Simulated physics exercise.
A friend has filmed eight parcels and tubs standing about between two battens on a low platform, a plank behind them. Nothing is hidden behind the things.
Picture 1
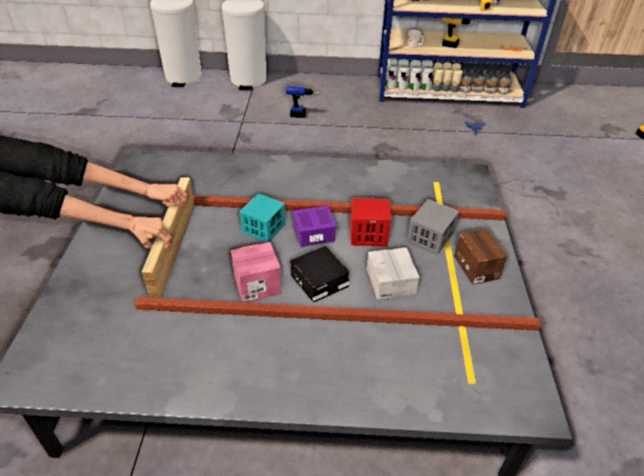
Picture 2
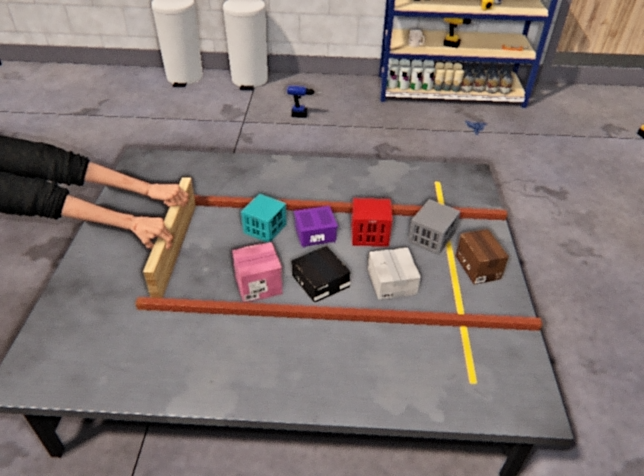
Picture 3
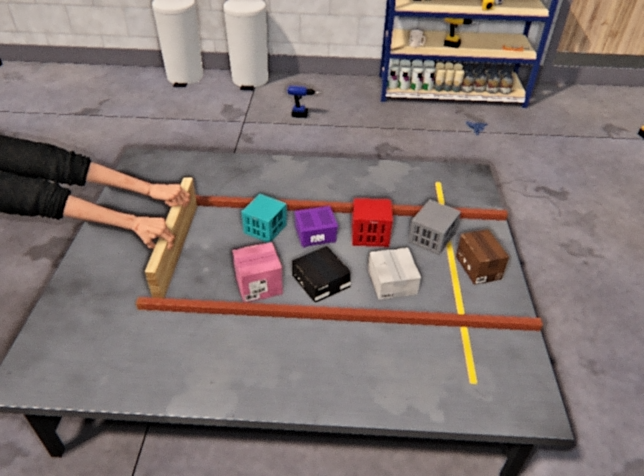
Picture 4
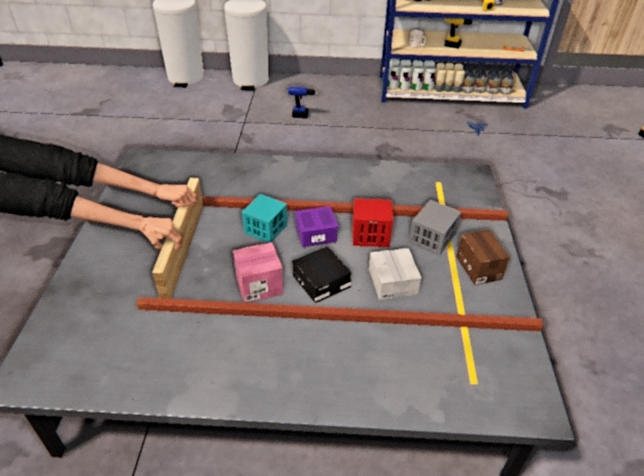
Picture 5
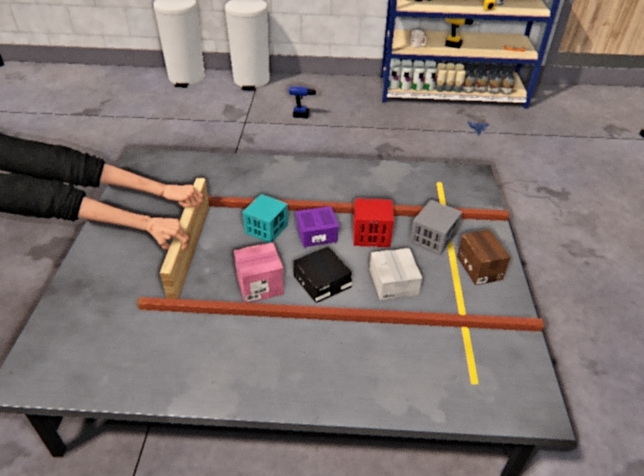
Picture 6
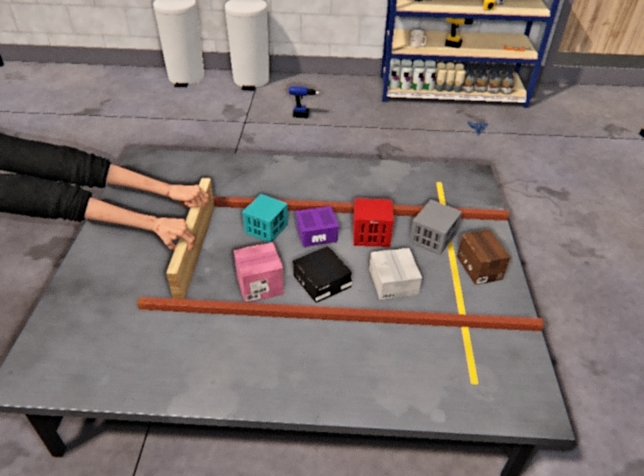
On a low grey platform in a workshop, two hands slide a wooden plank a short way right between two reddish battens, towards eight coloured boxes and crates that stay almost still, a yellow tape line crossing near the right.
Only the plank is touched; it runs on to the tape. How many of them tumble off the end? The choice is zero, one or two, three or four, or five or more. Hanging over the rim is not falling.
Outcome: The number that fall off is three or four.
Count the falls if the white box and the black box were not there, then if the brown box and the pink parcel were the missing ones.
It would be 2 and 2.
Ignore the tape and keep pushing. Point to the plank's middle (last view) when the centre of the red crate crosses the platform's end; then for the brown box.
Its middle is around (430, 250) and around (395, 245).
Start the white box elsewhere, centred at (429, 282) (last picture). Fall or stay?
Then it tumbles off.
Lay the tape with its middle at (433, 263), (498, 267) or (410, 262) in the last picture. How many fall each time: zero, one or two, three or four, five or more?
In that order: Three to four; 5 or more; 1 or 2.
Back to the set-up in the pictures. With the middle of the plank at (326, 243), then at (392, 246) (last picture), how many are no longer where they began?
7 and 8.
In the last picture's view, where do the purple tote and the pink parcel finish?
About (502, 238), and the other about (484, 290).
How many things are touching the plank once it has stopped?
2 of them.
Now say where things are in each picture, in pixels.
In the first picture, brown box (480, 256); grey crate (433, 227); white box (392, 273); plank (172, 236); tape (451, 264).
In the second picture, grey crate (434, 227); plank (173, 235).
In the third picture, white box (394, 273); purple tote (316, 227).
In the fourth picture, brown box (482, 257); red crate (372, 223).
In the fifth picture, grey crate (436, 227); pink parcel (259, 273).
In the sixth picture, brown box (482, 257); grey crate (436, 227); white box (395, 274); plank (193, 236); tape (454, 264).
Soon after, none off yet; brown box at rest near (482, 257); grey crate at rest near (436, 227); white box at rest near (395, 274).
After that, none off yet; brown box at rest near (483, 257); grey crate displaced about its own width near (465, 227); white box displaced about its own width near (442, 274).
And then, none off yet; brown box tilting a little near (535, 256); grey crate tilting a little near (527, 226); white box displaced well along near (508, 272).
In the end, the number that fall off is three or four; gone, red crate, white box, grey crate and brown box.
